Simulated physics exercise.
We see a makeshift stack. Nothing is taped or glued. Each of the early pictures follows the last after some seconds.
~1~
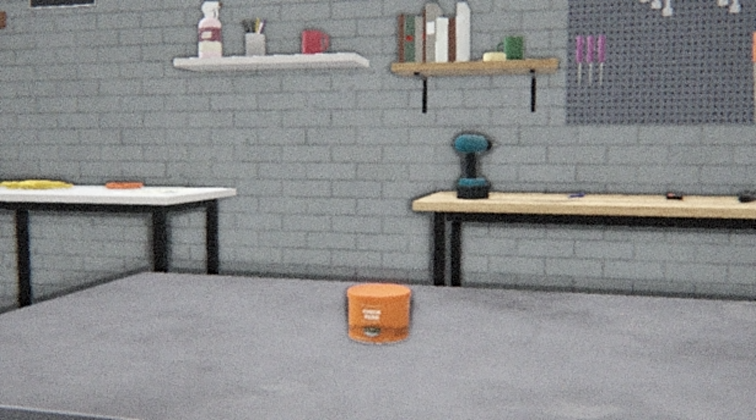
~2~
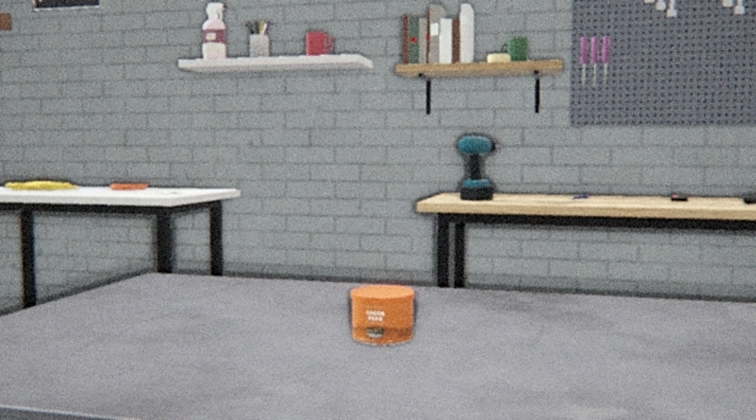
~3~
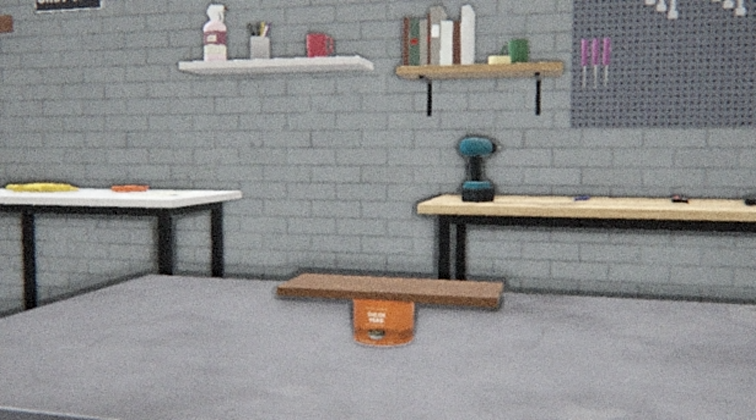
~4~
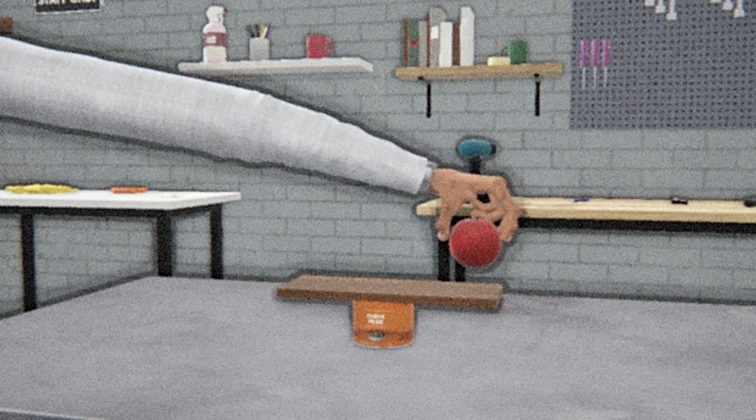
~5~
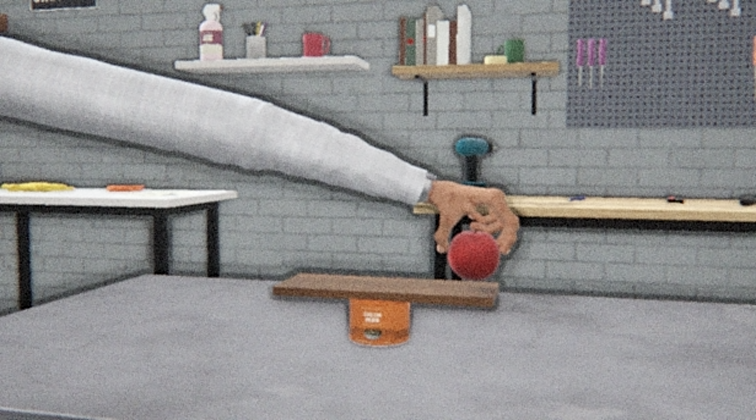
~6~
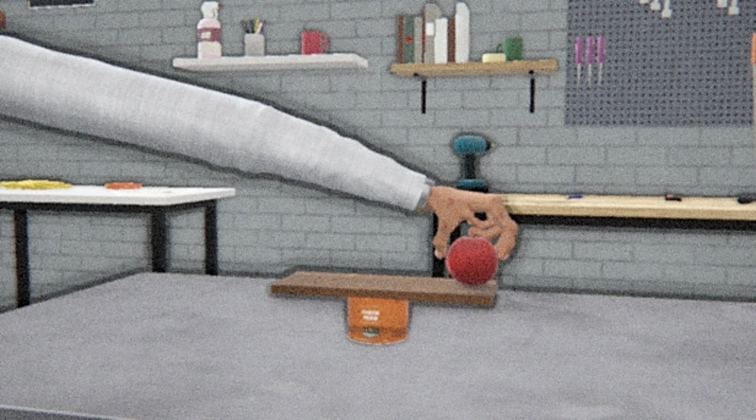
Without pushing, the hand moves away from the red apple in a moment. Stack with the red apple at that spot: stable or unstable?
Fails.
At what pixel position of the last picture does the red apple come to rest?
It ends near (548, 324).
Then, 0.40 s past the last view, red apple now fallen; brown board rocked 35° from its first pose.
Then, 0.60 s past the last view, brown board rocked 15° from its first pose.
Finally, fallen, red apple; moved from the start, brown board; orange tub still in place. Final places as the last picture's camera would see them, red apple near (548, 325). The stack loses its balance.
